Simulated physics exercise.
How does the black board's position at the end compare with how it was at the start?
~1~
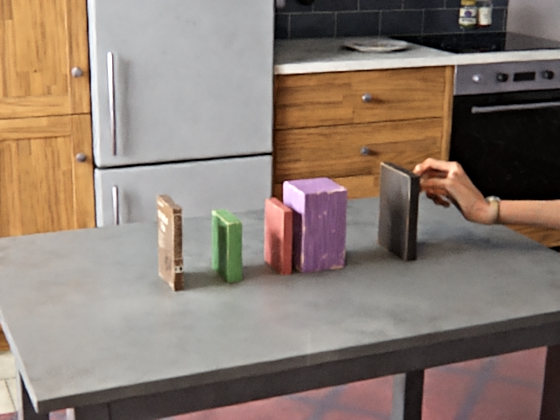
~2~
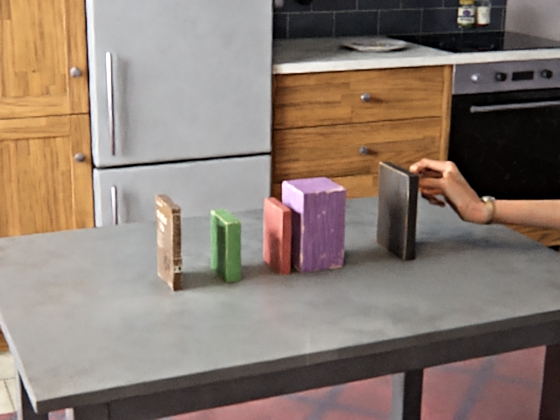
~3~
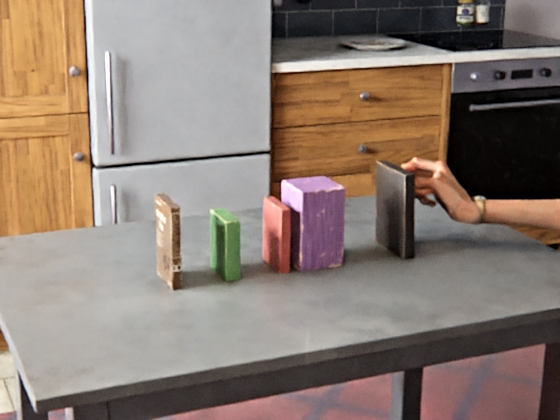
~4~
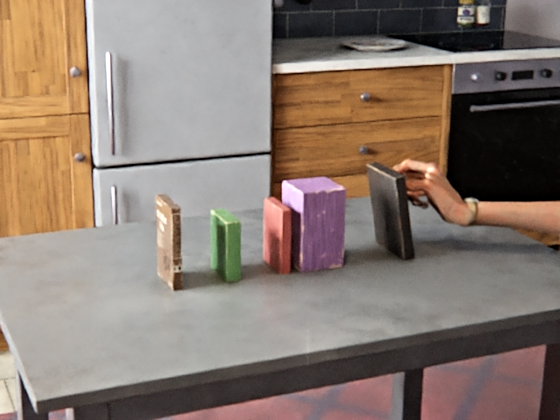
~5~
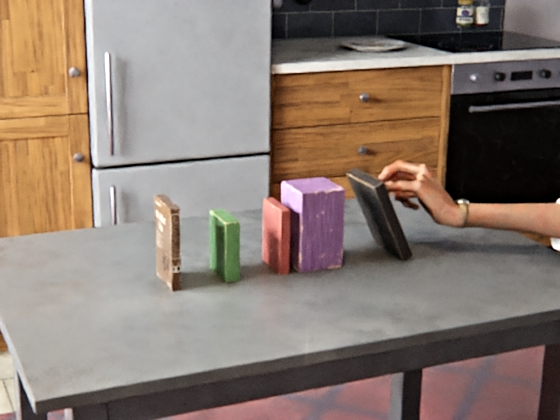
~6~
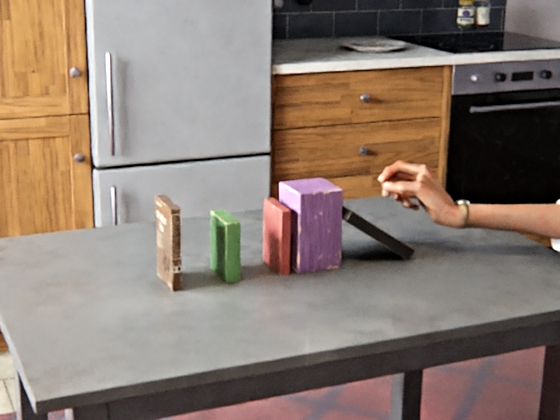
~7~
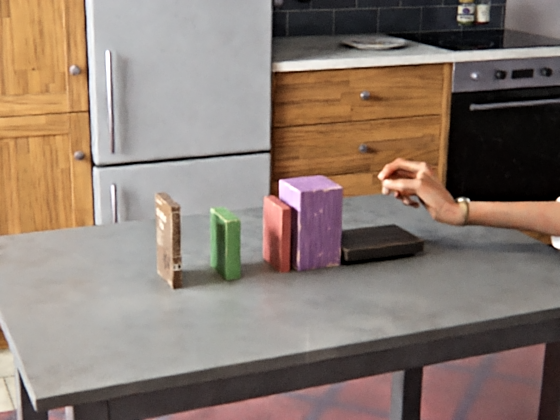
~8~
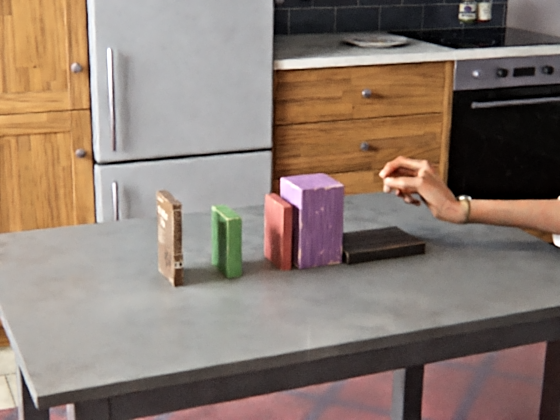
At the start the black board stood upright on the table, but by the end it was lying flat on its side next to the purple block.
A hand slowly tipped a black board to the left on a gray kitchen table until it dropped flat beside a purple block, while the block and the red, green and brown pieces farther left all stayed standing.
